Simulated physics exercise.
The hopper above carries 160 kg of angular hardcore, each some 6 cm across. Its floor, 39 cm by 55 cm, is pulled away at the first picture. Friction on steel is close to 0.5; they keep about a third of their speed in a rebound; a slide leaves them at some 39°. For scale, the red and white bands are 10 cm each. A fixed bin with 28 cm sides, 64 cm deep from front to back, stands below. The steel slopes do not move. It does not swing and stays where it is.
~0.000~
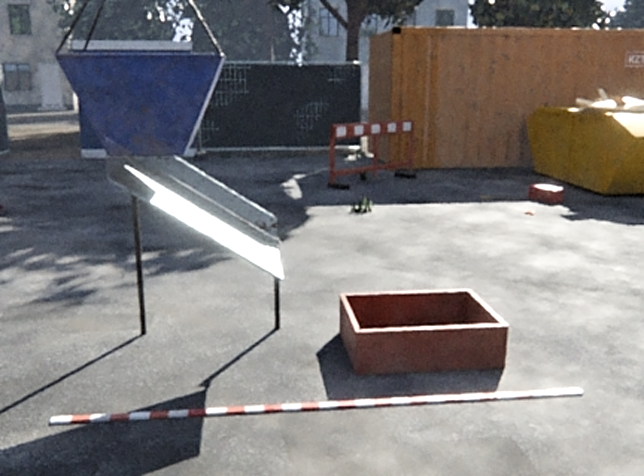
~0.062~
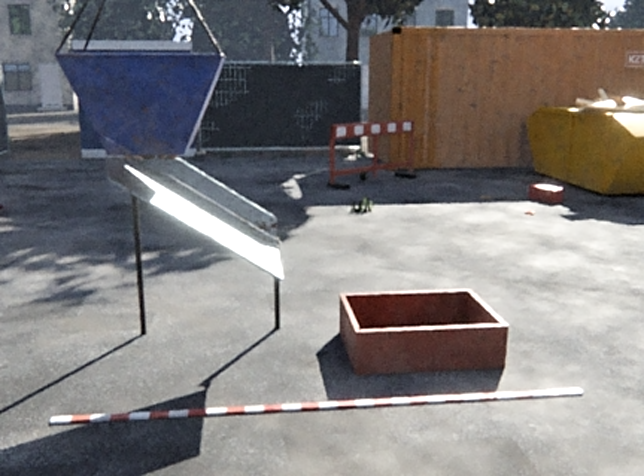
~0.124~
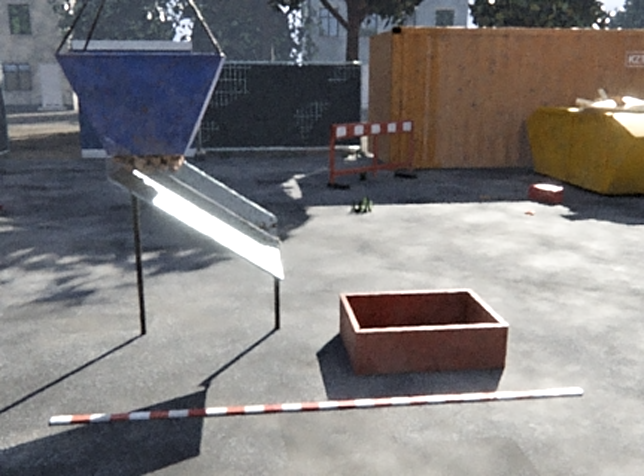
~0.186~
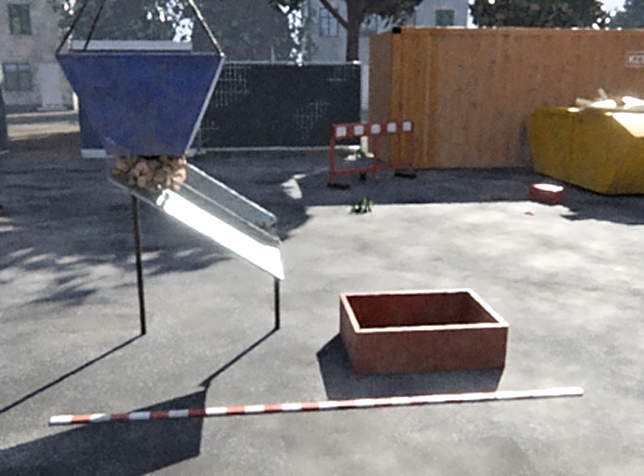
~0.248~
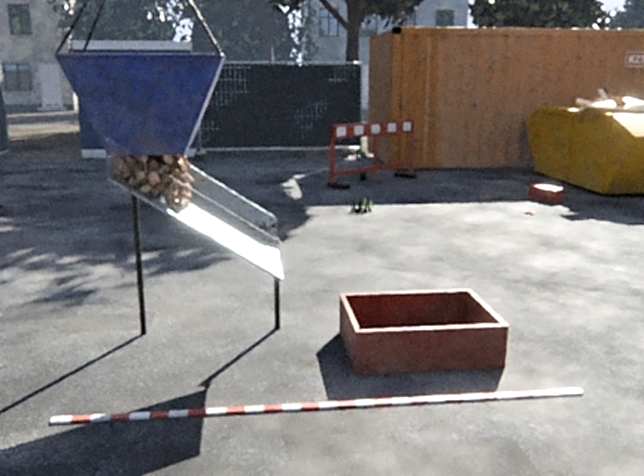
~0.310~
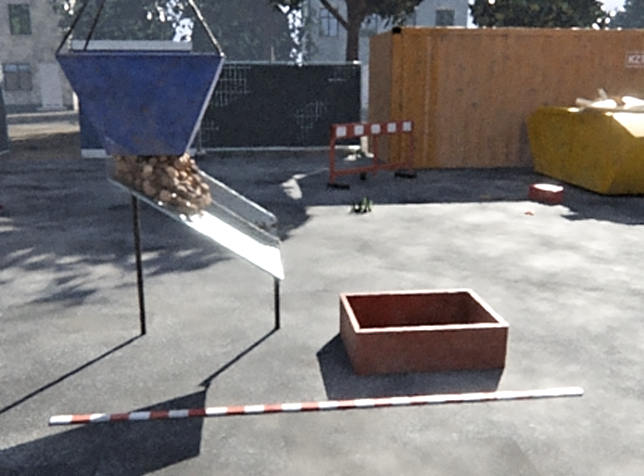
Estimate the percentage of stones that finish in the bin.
About 9 per cent.
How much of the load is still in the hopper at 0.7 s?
About 30 per cent.
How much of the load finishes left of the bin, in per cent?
Some 85 per cent of the load.
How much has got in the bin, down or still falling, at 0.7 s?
About 0 per cent by then.
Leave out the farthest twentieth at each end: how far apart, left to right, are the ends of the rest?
About 80 cm.
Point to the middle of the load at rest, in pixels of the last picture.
Their middle is at about (325, 342).
After 0.7 s, 31 % in the hopper, 63 % on the steel, 6 % falling or lying left of the bin; the stones farthest right are at (339, 311).
After 1.1 s, 2 % in the hopper, 69 % on the steel, 28 % falling or lying left of the bin, 1 % falling or lying in the bin; the stones farthest right are at (398, 331).
After 1.7 s, 0 % in the hopper, 32 % on the steel, 62 % falling or lying left of the bin, 5 % falling or lying in the bin, 1 % falling or lying beside or right of the bin; the stones farthest right are at (449, 329).
After 2.6 s, 0 % in the hopper, 87 % falling or lying left of the bin, 9 % falling or lying in the bin, 4 % falling or lying beside or right of the bin; the stones farthest right are at (462, 337).
After 4.5 s, 0 % in the hopper, 85 % left of the bin, 9 % in the bin, 6 % beside or right of the bin; the stones farthest right are at (465, 338).
